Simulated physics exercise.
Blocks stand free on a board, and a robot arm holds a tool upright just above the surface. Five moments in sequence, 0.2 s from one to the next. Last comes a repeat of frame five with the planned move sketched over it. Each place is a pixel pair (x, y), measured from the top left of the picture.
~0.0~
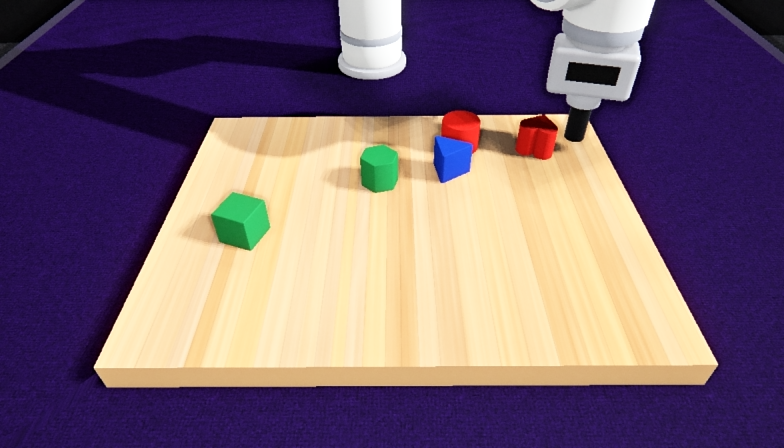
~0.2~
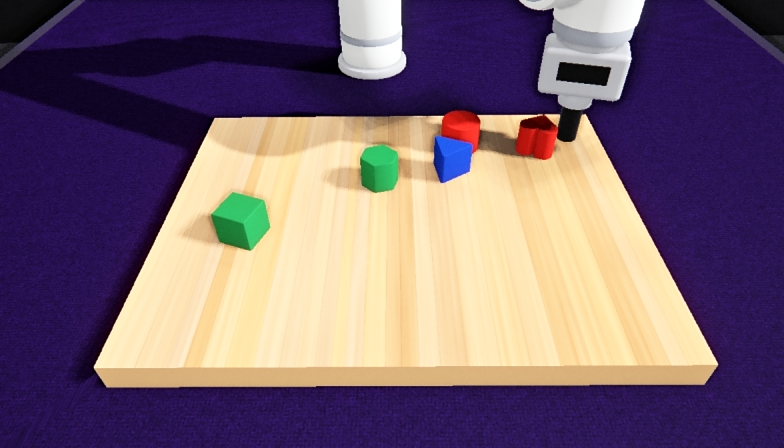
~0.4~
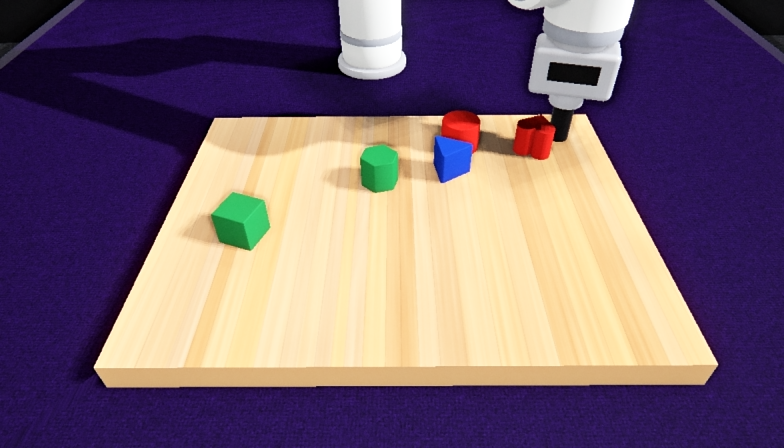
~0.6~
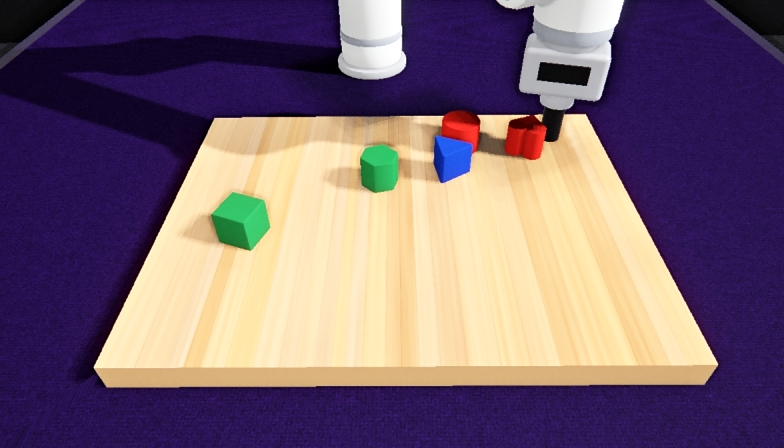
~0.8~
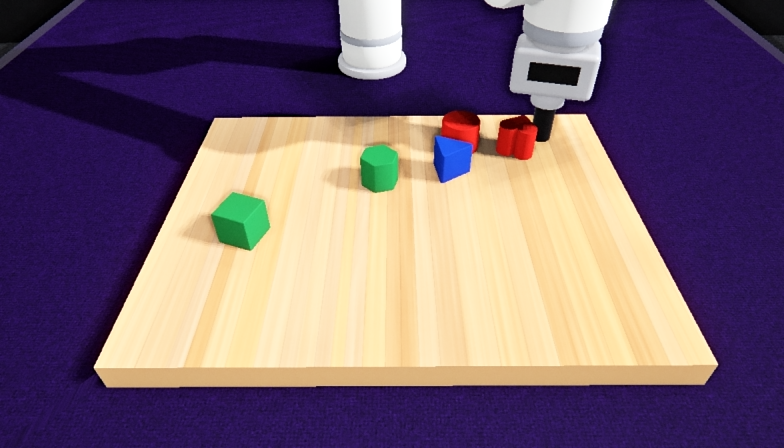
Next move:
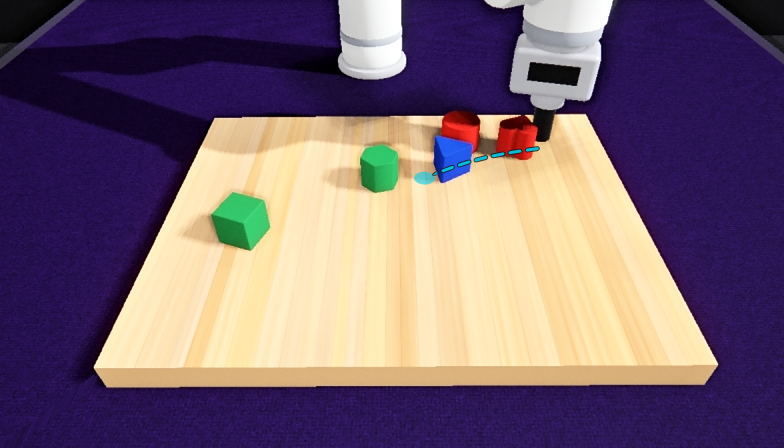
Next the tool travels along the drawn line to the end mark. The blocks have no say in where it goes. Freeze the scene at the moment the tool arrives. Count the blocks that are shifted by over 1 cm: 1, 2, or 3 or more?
Shifted over 1 cm: Three or more.
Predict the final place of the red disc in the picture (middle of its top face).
If I read the scene right, the answer is (439, 118).
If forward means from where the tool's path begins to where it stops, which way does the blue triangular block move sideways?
Shifted left.
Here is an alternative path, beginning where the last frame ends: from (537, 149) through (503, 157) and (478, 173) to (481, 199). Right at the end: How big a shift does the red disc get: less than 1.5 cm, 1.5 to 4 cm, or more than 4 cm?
Once the path ends, it will sit 1.5 to 4 cm from where it is now.
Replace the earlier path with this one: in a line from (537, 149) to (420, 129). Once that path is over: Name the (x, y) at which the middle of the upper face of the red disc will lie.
It will likely be found at (441, 122).
The drawn path runs from (537, 149) over (498, 155) and (461, 165) to (425, 178).
On the path given first. One third of the way, tool (500, 144); red disc (444, 118); red heart-shaped block (478, 129).
Two thirds of the way, tool (462, 153); blue triangular block (436, 153); red disc (439, 118); red heart-shaped block (438, 136), turned 20° clockwise.
At the end, tool (425, 166); green six-sided block not moved; blue triangular block (422, 164), turned 20° anticlockwise; red disc (439, 118); red heart-shaped block (418, 136), turned 70° clockwise.
